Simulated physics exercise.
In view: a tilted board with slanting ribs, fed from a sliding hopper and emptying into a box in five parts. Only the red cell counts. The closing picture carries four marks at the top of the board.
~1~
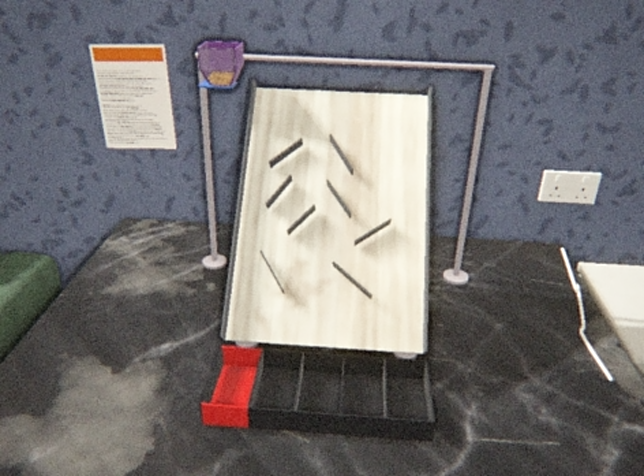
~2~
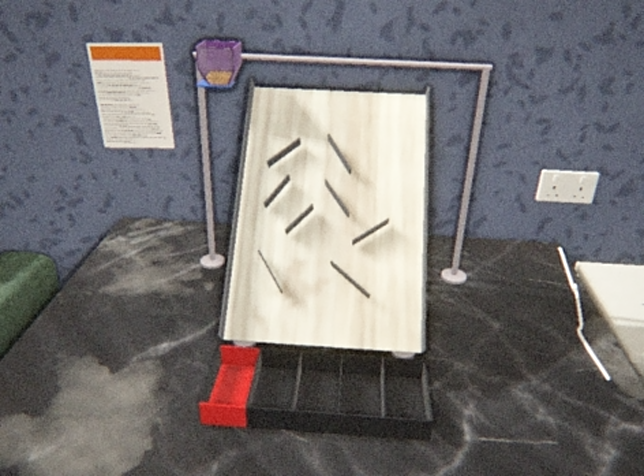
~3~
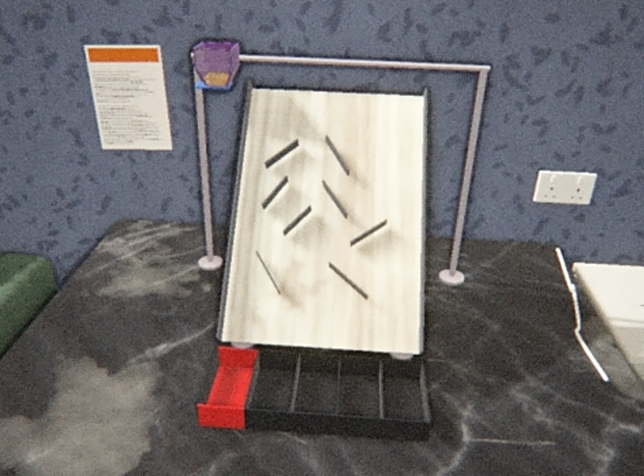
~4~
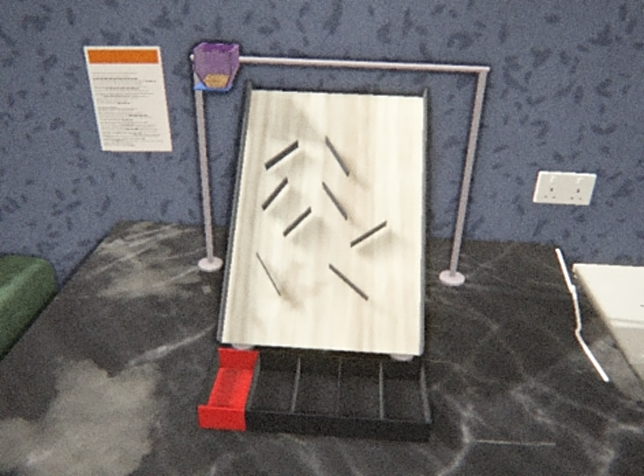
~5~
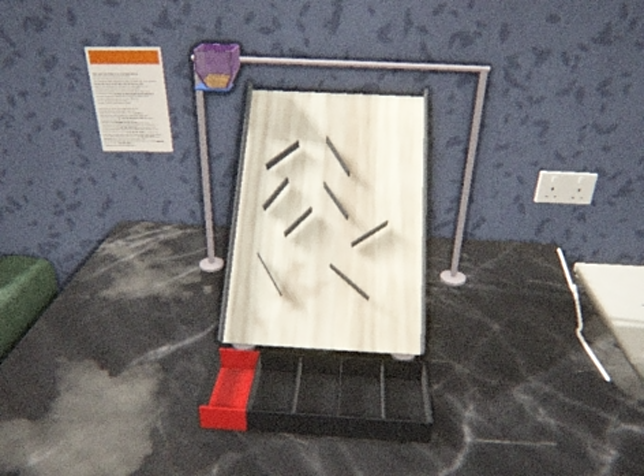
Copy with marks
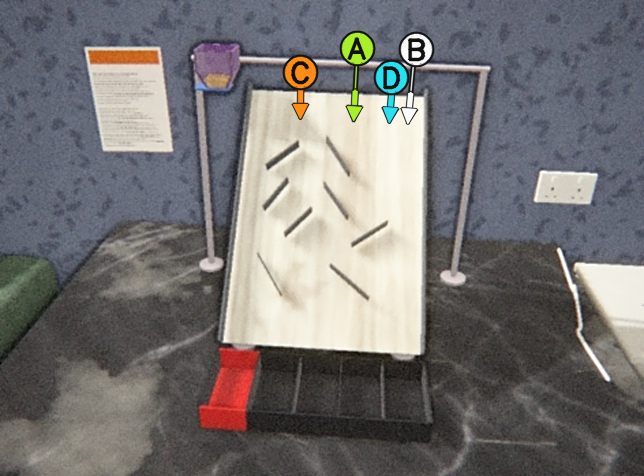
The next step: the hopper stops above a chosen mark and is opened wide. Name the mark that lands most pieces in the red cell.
C beats the others.
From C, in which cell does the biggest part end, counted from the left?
The first.
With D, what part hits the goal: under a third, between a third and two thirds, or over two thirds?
Mark D gives under a third.
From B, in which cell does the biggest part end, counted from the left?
It is the fifth one.
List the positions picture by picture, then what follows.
Hopper at (223, 80), round wooden beads, door shut, in the first picture.
Ribs (267, 162) to (300, 138), (328, 133) to (351, 169), (264, 203) to (289, 174), in the second picture.
Ribs (323, 180) to (347, 214), (283, 231) to (311, 205), (351, 242) to (387, 219), in the third picture.
Ribs (256, 253) to (279, 293), (329, 263) to (368, 298), in the fourth picture.
Red cell at (223, 417), number 1 of 5 from the left, in the fifth picture.
On the marked copy, mark A meets the board at (353, 115); mark B meets the board at (408, 118); mark C meets the board at (300, 113); mark D meets the board at (389, 117).
If A is chosen, a small part in the red cell, most in other cells, a small part outside the box.
If B is chosen, none in the red cell, about two thirds in other cells, about a quarter outside the box.
If C is chosen, about a third in the red cell, about a third in other cells, about a quarter outside the box.
If D is chosen, a small part in the red cell, about two thirds in other cells, about a quarter outside the box.
